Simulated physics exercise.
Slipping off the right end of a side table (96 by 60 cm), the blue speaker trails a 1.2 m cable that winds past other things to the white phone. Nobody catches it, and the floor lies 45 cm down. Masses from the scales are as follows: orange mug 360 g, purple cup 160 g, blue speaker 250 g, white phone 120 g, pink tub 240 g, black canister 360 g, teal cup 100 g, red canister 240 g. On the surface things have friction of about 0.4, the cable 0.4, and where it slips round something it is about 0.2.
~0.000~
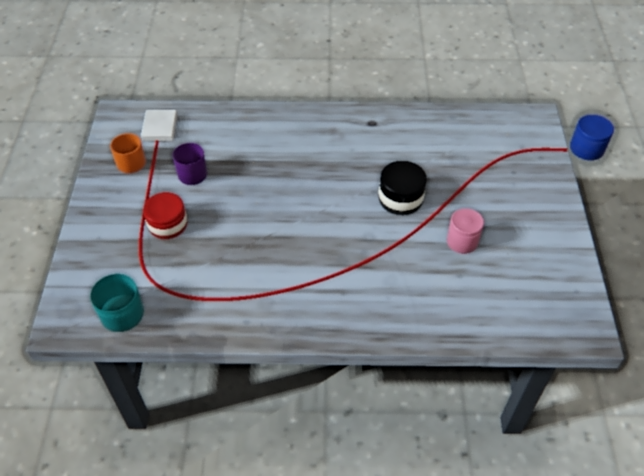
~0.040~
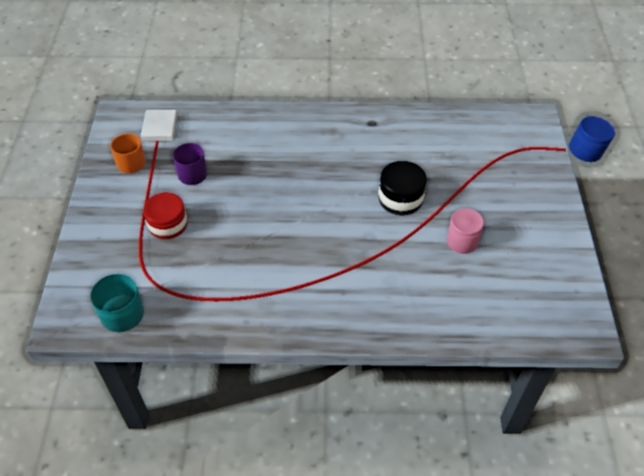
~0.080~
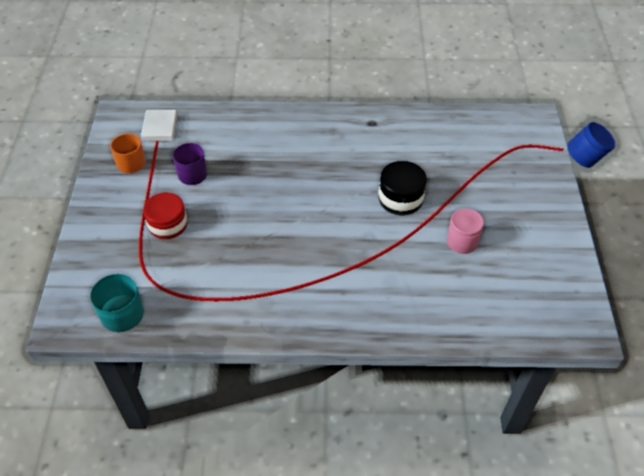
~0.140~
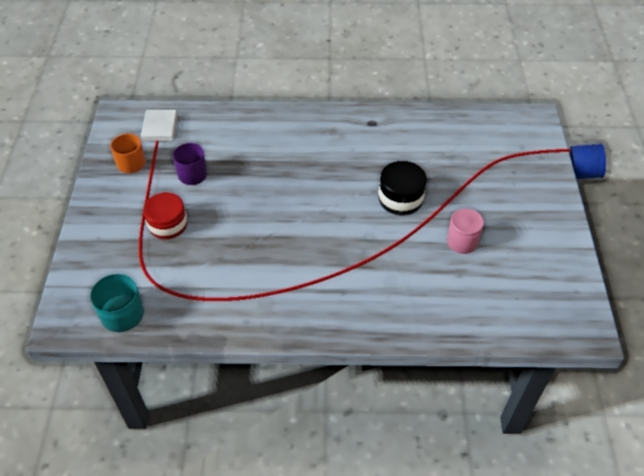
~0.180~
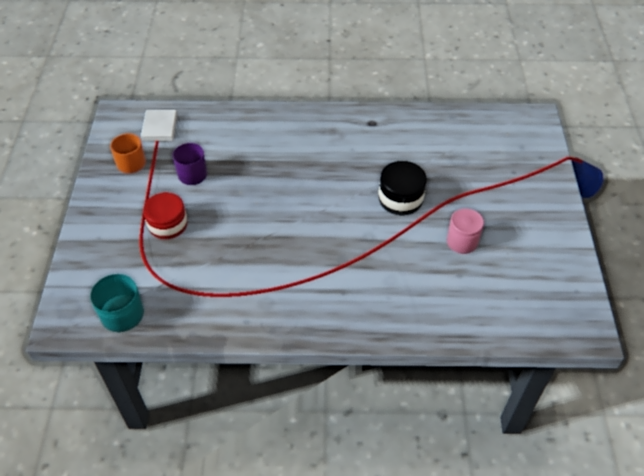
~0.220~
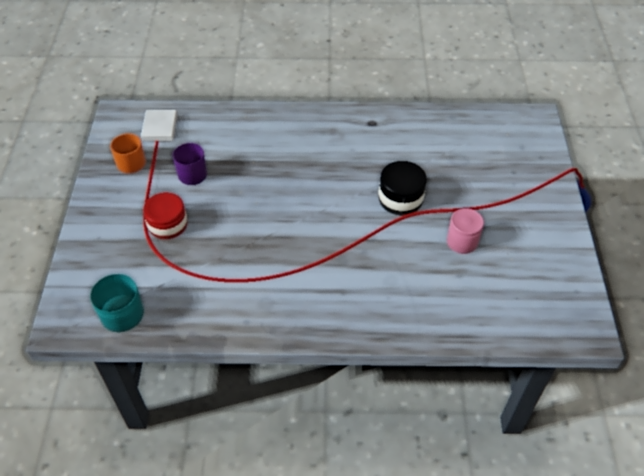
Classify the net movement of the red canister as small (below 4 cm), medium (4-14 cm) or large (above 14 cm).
Medium.
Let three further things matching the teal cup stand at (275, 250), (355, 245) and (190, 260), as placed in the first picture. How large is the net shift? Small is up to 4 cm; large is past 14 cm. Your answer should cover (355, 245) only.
At that spot the shift is slight.
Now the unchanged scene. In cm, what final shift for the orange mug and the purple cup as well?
For the orange mug it's 0 cm, while the purple cup comes to 0 cm.
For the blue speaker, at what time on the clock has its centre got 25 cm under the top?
Close to 0.30 s.
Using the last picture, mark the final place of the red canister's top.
The top finishes roughly at pixel (204, 179) of the last view.
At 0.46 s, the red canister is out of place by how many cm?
Approx. shift - red canister 8 cm.
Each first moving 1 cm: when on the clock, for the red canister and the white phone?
For the red canister it's 0.32 s, while the white phone gets there at 0.32 s.
After 0.5 s, the cable's tail end at (158, 159); red canister 8 cm off its start, blue speaker over the edge, white phone 5 cm off its start.
After 0.7 s, the cable's tail end at (164, 161); red canister 9 cm off its start, blue speaker over the edge, white phone 6 cm off its start.
After 1.0 s, the cable's tail end at (164, 161); red canister 9 cm off its start at (204, 179), blue speaker over the edge, white phone 6 cm off its start at (165, 142).
After 1.2 s, the cable's tail end at (164, 161); red canister 9 cm off its start, blue speaker over the edge, white phone 6 cm off its start.
After 2.4 s, the cable's tail end at (164, 161); red canister 9 cm off its start at (204, 179), blue speaker over the edge, white phone 6 cm off its start at (165, 142).
